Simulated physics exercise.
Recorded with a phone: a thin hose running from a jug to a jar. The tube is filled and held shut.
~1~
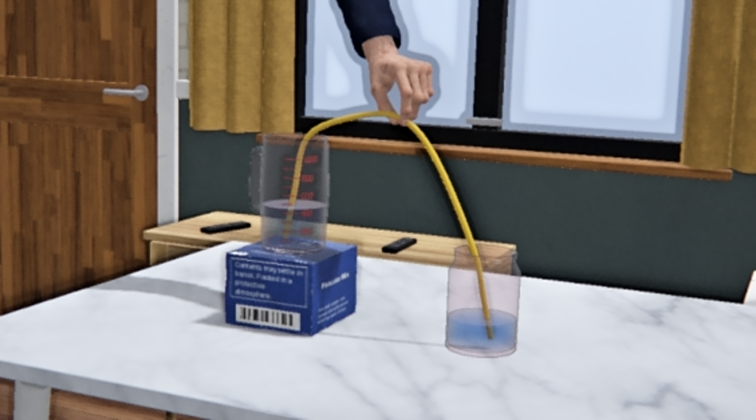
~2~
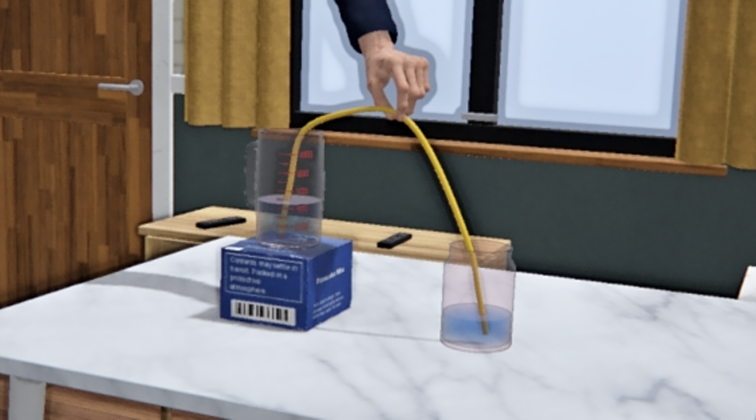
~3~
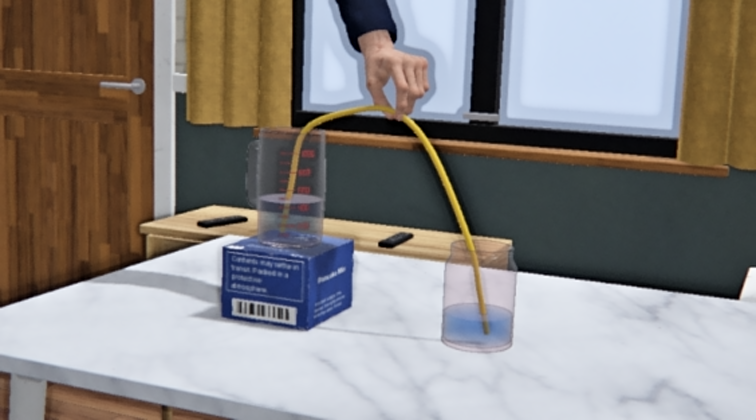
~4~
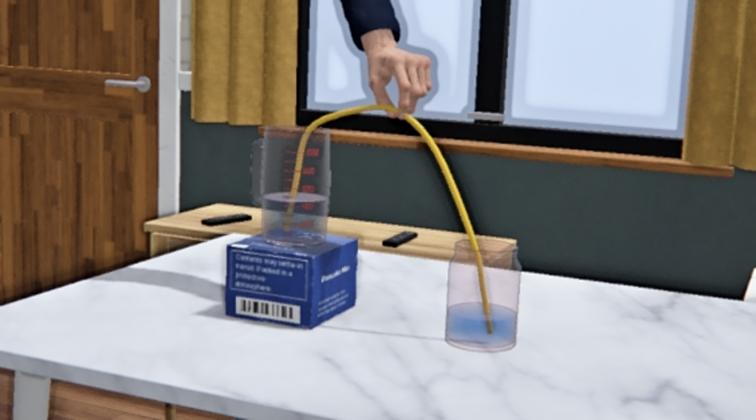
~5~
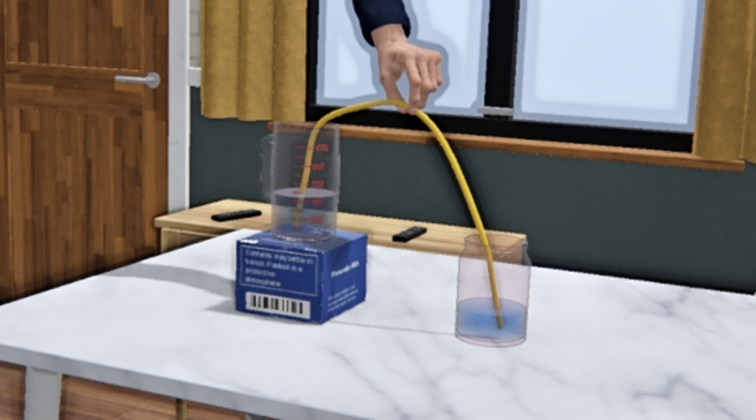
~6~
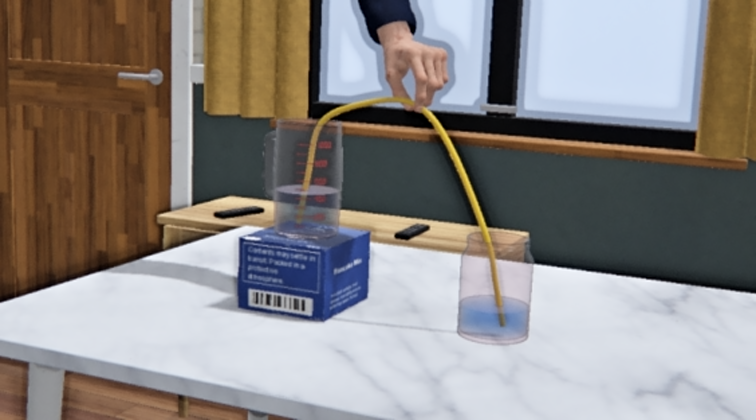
Only the view moves, wavering slightly left and then right, as seen from just above a white marble-patterned tabletop in a room with a wooden door, yellow curtains and a window. A hand pinches a yellow hose arching from a clear jug on a blue packet at left to a pinkish jar of blue liquid at right. Hand, hose and both liquid levels show no visible change.
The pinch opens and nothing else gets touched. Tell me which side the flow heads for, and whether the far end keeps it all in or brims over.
Dyed water goes: The right side; receiving: Keeps it all in.
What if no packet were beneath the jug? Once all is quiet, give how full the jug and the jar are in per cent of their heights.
About 30 percent first and 35 percent second.
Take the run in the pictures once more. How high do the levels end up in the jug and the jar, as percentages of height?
They settle close to 10 and 60 percent of their heights.
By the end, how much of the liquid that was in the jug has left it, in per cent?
Around 80 %.
Shortly, the jug is about a quarter full; the jar is about a third full.
Then, the jug is nearly empty; the jar is about half full.
At the finish, the jug is nearly empty; the jar is about two thirds full.
